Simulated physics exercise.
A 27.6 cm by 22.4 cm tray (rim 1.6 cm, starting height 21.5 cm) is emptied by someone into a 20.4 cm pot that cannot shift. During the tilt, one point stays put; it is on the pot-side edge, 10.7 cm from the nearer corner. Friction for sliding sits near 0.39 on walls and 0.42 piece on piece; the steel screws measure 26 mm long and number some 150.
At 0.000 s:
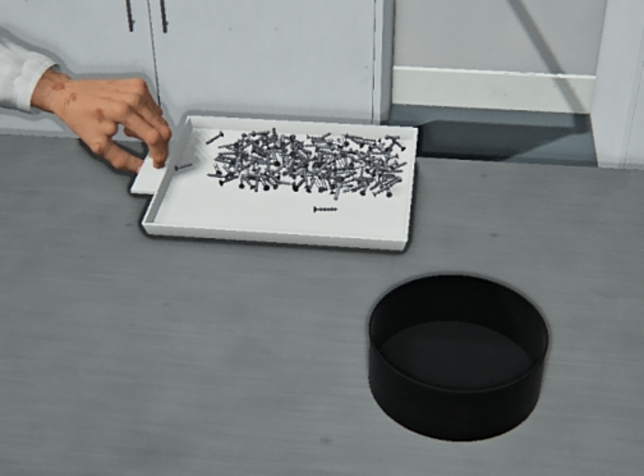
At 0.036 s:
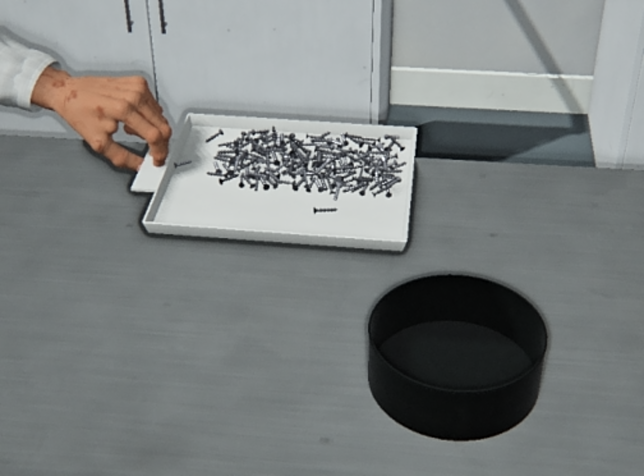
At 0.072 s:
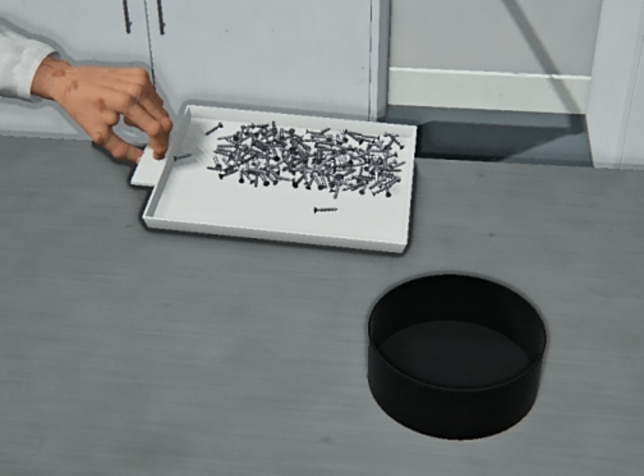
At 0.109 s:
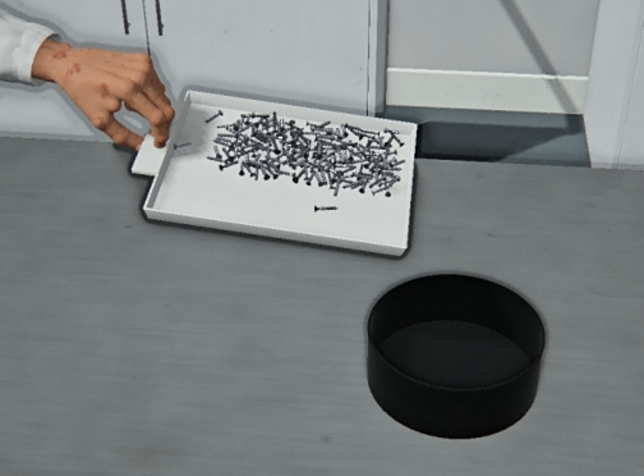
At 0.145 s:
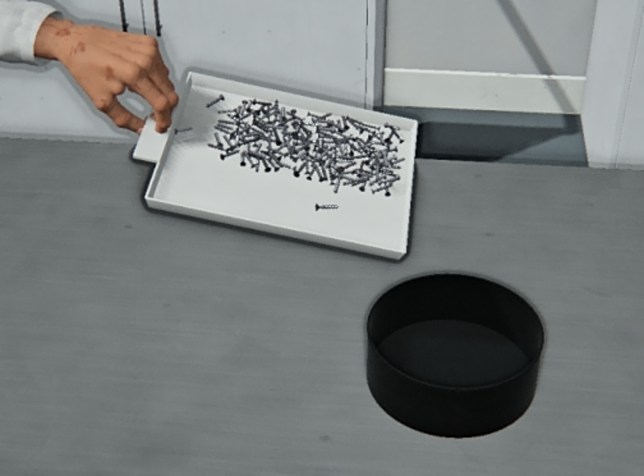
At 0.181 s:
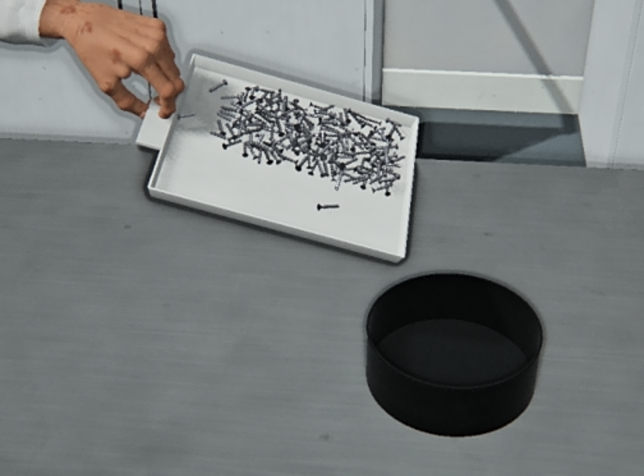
White tray of steel screws tilting down to the right as a hand raises its left end, near a black pot.
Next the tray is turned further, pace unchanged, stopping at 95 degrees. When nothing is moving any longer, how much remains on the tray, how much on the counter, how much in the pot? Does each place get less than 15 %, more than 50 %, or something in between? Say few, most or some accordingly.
Tray: Few. Counter: Few. Pot: Most.
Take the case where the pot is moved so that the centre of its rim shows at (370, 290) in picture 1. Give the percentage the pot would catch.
Share in pot at that spot: Some 25 in a hundred.
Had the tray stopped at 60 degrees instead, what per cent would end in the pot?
In that case, near 80 percent.
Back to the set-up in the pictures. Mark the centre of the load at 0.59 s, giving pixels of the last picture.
(408, 261) or thereabouts.
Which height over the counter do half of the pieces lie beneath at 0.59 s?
Median height: Approx. 18 cm.
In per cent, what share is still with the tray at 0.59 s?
Roughly 60 per cent.
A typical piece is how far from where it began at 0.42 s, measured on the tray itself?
Some 4 cm.
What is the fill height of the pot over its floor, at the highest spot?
My guess is around 2.0 centimetres.
Then, at 0.42 s, tilt 57 degrees; the tray holds 100 %, the pot 0 %.
After 0.59 s, tilt 84 degrees; the tray holds 60 %, the pot 5 %.
After 0.87 s, tilt 95 degrees; the tray holds 0 %, the pot 95 %.
At rest (1.6 s), tray 0 %, counter 5 %, pot 95 %.
